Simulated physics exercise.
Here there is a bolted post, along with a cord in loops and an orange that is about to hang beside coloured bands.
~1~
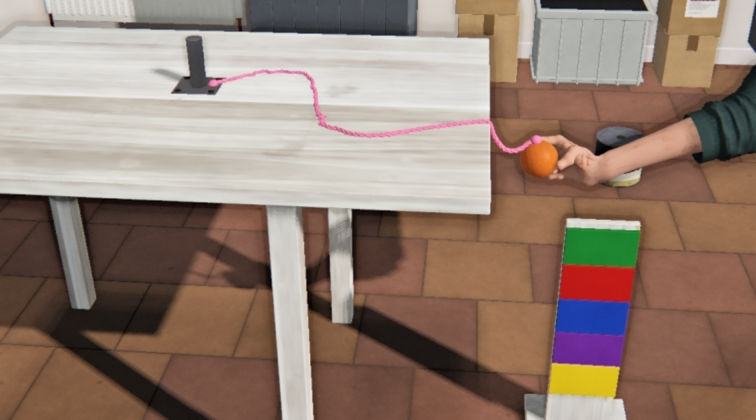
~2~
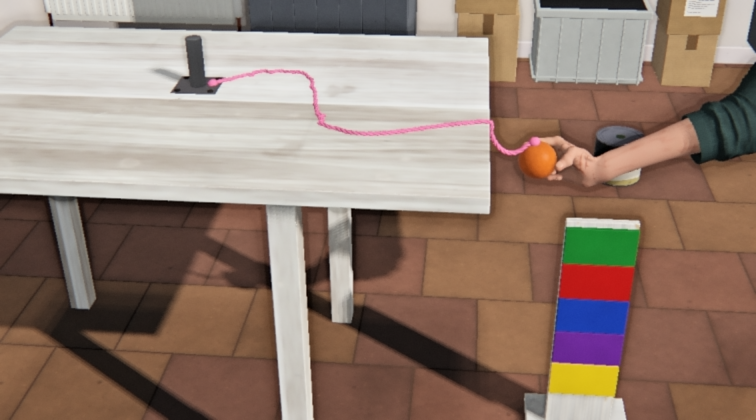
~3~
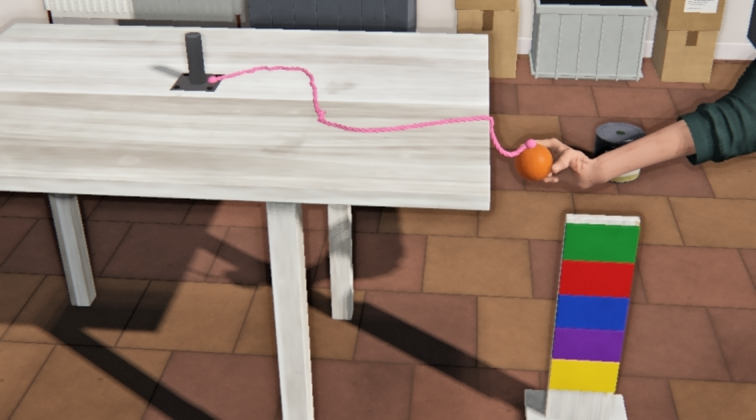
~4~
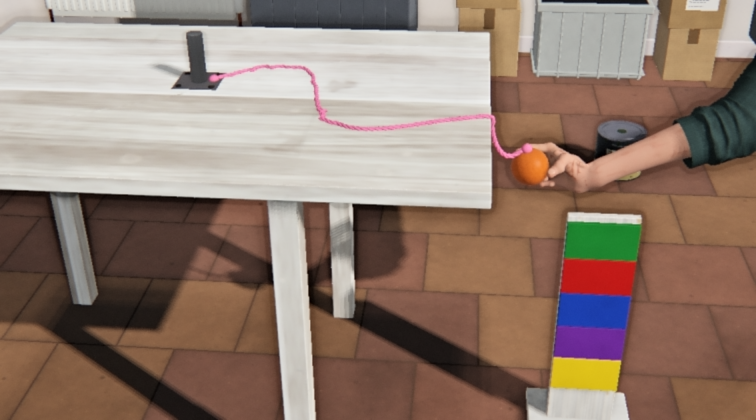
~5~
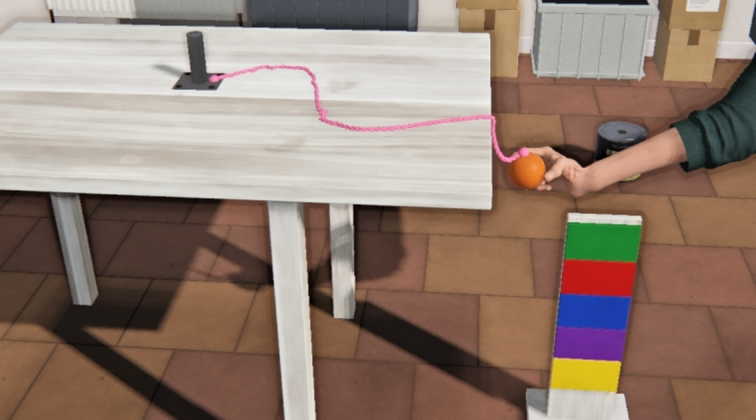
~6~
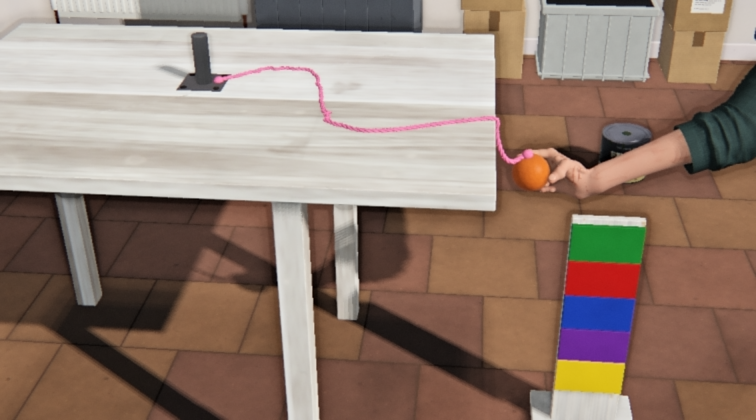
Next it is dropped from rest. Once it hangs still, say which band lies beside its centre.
It is the blue band.
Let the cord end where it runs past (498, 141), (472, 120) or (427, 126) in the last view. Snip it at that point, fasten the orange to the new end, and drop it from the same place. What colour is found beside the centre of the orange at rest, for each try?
Red; green; none, it hangs higher.
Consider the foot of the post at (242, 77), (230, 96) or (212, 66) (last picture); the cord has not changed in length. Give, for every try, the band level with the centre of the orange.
Purple; purple; blue.
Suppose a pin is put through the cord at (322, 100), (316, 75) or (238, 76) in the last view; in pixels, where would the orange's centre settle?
Per try (px, approx.): (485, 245); (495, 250); (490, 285).
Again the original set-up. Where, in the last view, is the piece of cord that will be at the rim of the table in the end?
Pixel (352, 129).
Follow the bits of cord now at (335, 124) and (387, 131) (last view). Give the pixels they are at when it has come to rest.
Final positions are (474, 97) and (495, 131), in that order.
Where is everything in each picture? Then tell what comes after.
Orange (539, 159); green (601, 249); red (597, 285); blue (592, 318); purple (588, 351); yellow (584, 382), in the first frame.
Orange (538, 160); cord through (247, 75) (312, 80) (318, 112) (374, 134) (462, 124), in the second frame.
Orange (534, 163), in the third frame.
Orange (530, 167); cord through (248, 70) (313, 75) (319, 107) (375, 129) (463, 119), in the fourth frame.
Orange (527, 171), in the fifth frame.
Orange (531, 172); cord through (253, 72) (317, 77) (324, 109) (380, 131) (467, 121), in the sixth frame.
Soon after, orange near (503, 287); level with red.
Then, orange near (467, 284); level with blue.
Further on, orange near (494, 292); level with blue.
At rest, orange near (488, 291); level with blue. Its middle rests at the blue band.
